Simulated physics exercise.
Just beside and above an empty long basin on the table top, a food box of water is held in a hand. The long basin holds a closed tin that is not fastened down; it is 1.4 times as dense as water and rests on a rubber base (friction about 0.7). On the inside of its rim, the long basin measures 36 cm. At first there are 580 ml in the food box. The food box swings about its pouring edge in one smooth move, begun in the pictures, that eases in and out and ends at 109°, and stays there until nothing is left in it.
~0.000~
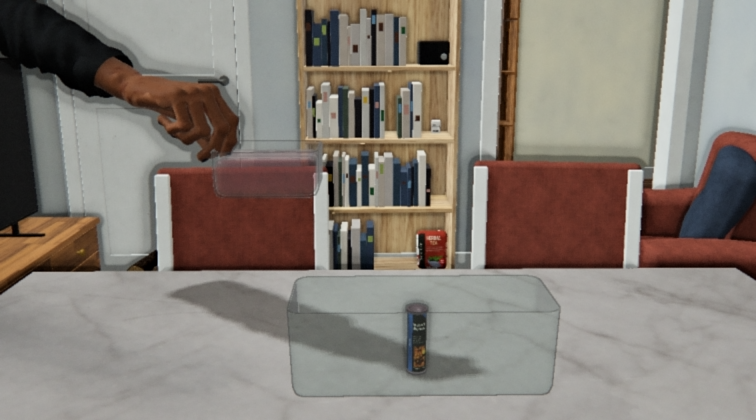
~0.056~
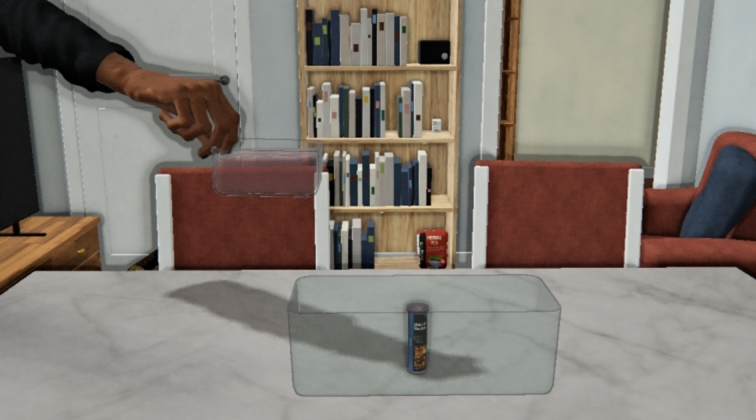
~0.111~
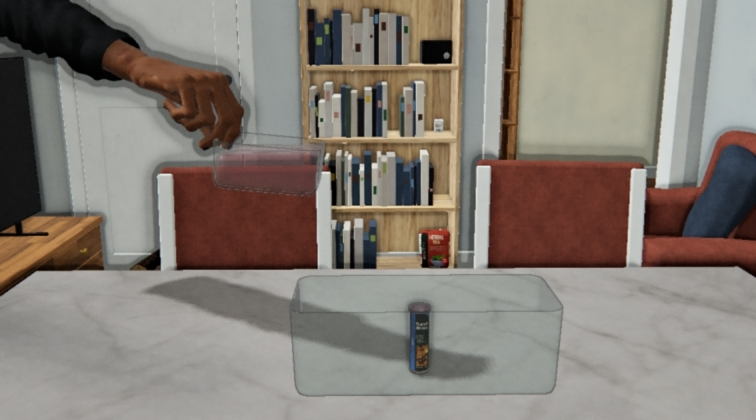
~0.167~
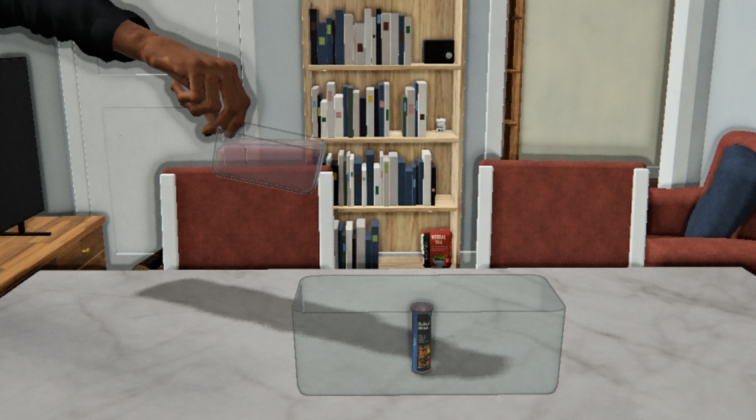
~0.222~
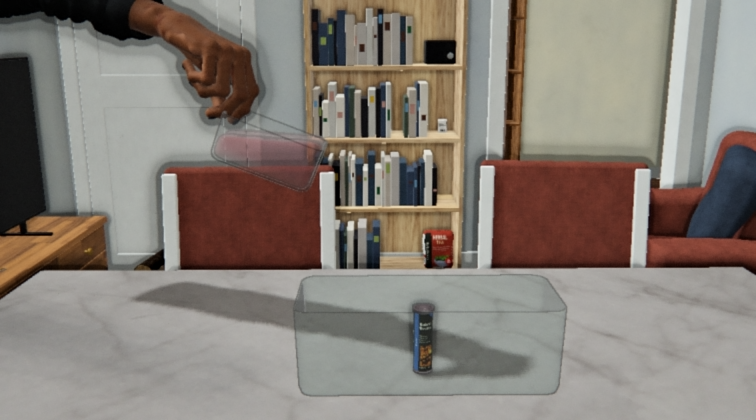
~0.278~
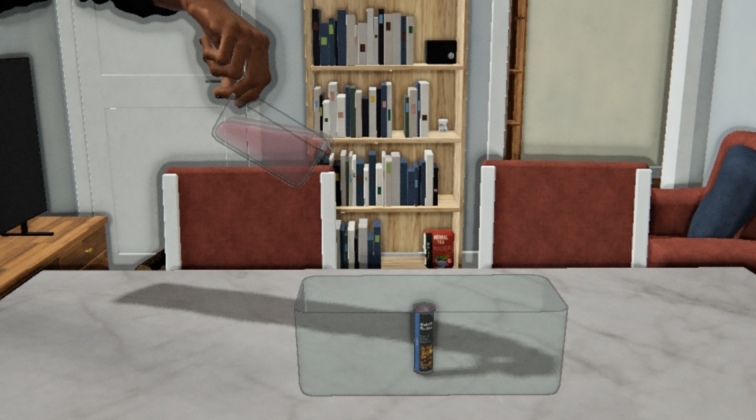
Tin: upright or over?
My bet is it will last.
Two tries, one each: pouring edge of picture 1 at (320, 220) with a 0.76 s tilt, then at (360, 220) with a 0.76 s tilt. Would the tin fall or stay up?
Trial 1 - tin tips; trial 2 - tin stays standing.
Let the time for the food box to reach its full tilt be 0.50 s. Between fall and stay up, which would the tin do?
Then the tin does not tip.
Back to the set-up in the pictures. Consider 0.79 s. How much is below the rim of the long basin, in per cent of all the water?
That comes to about 86 percent.
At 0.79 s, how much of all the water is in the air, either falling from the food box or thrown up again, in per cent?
In-air share: About 12 %.
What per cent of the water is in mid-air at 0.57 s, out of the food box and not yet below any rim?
It comes to roughly 70 per cent.
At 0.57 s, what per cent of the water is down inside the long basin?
Around 12%.
Then, 0.57 s in, the tilt is 94° and 18 per cent is still to pour; the tin stands where it began.
Then, 0.79 s in, the tilt is 109° and 2 per cent is still to pour; the tin stands where it began.
Then, 1.01 s in, the tilt is 109° and 0 per cent is still to pour; the tin stands where it began.
Then, 1.26 s in, the tilt is 109° and 0 per cent is still to pour; the tin stands where it began.
Finally, the tin stands where it began.
